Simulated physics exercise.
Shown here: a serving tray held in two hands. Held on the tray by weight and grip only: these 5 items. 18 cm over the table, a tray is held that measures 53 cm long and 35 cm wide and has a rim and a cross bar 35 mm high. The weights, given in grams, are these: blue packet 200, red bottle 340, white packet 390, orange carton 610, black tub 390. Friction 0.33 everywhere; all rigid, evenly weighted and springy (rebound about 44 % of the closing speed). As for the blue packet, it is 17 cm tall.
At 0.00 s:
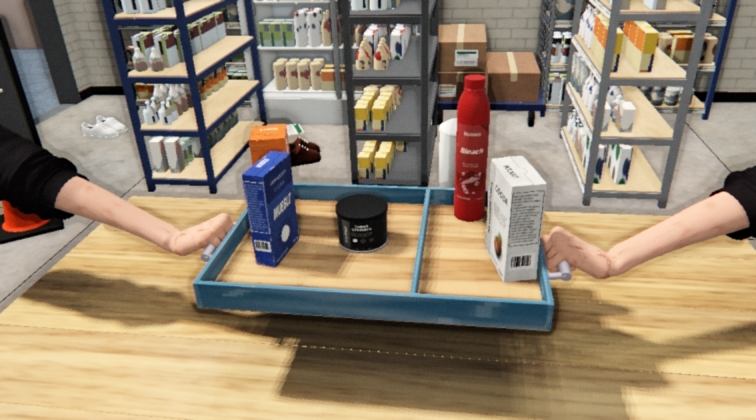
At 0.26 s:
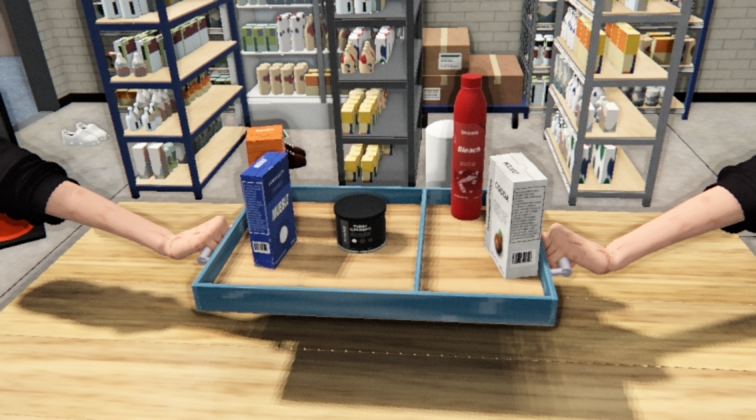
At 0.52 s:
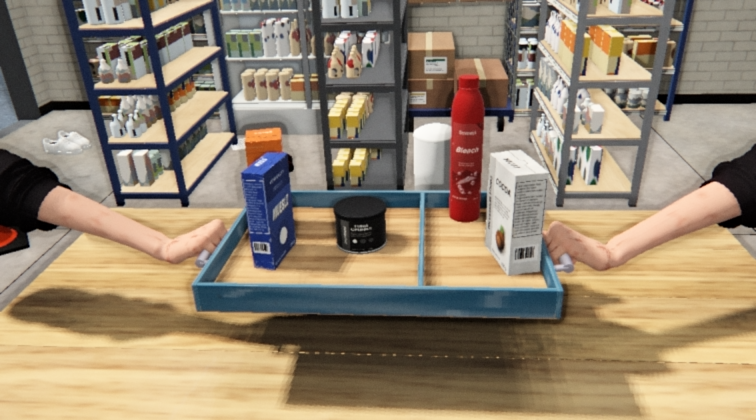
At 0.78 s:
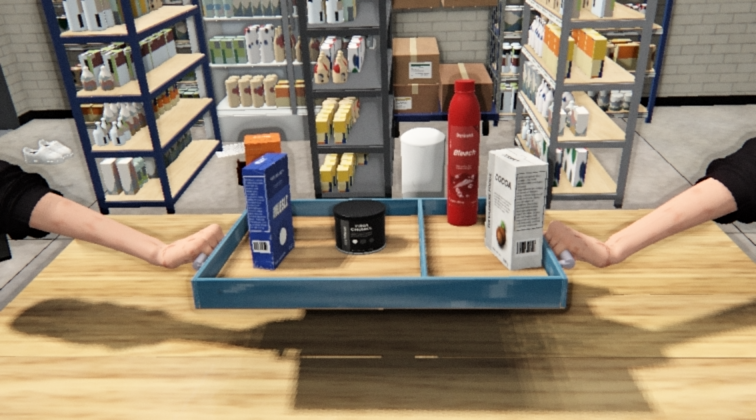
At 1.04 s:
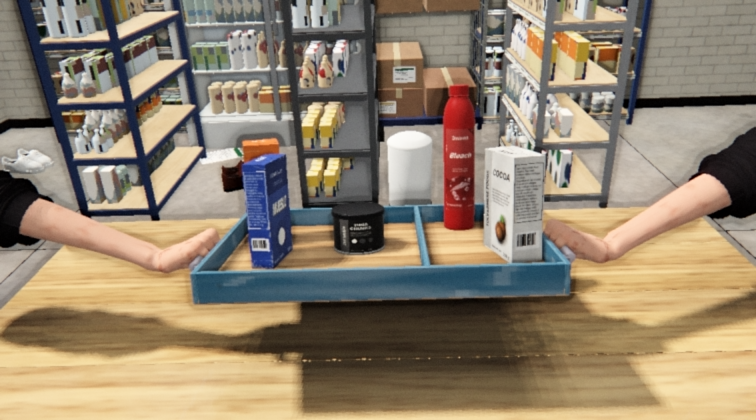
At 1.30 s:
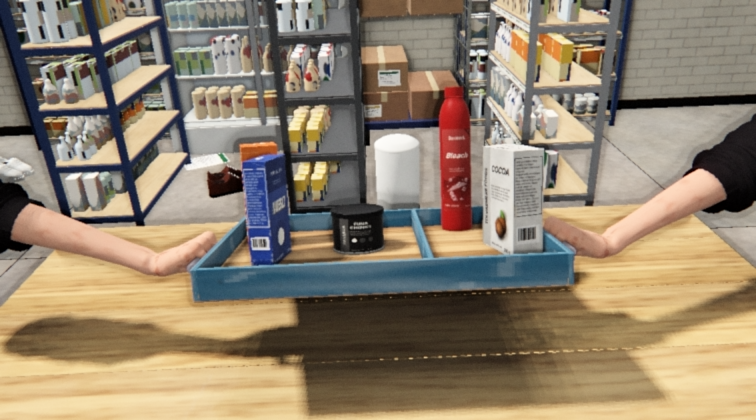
The blue packet stays upright in its place as two hands tilt the tray's far edge down.
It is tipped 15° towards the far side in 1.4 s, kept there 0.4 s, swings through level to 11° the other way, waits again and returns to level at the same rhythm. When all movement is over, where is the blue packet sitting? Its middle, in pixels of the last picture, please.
I would say it sits at (267, 218).
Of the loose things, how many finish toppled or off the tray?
Count: 1.
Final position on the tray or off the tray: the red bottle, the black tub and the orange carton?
Final state - the red bottle ends out of bounds; the black tub stays within bounds; the orange carton stays within bounds.
After 1.80 s, tray at 15°, far edge down; red bottle now off the tray.
After 2.50 s, tray at 5°, far edge down.
After 3.90 s, tray at 11°, near edge down.
After 5.30 s, tray level.
In the end (5.5 s), off the tray, red bottle; the other 4 under 5 cm from the start. At the end, from the last picture's camera, blue packet near (267, 218).
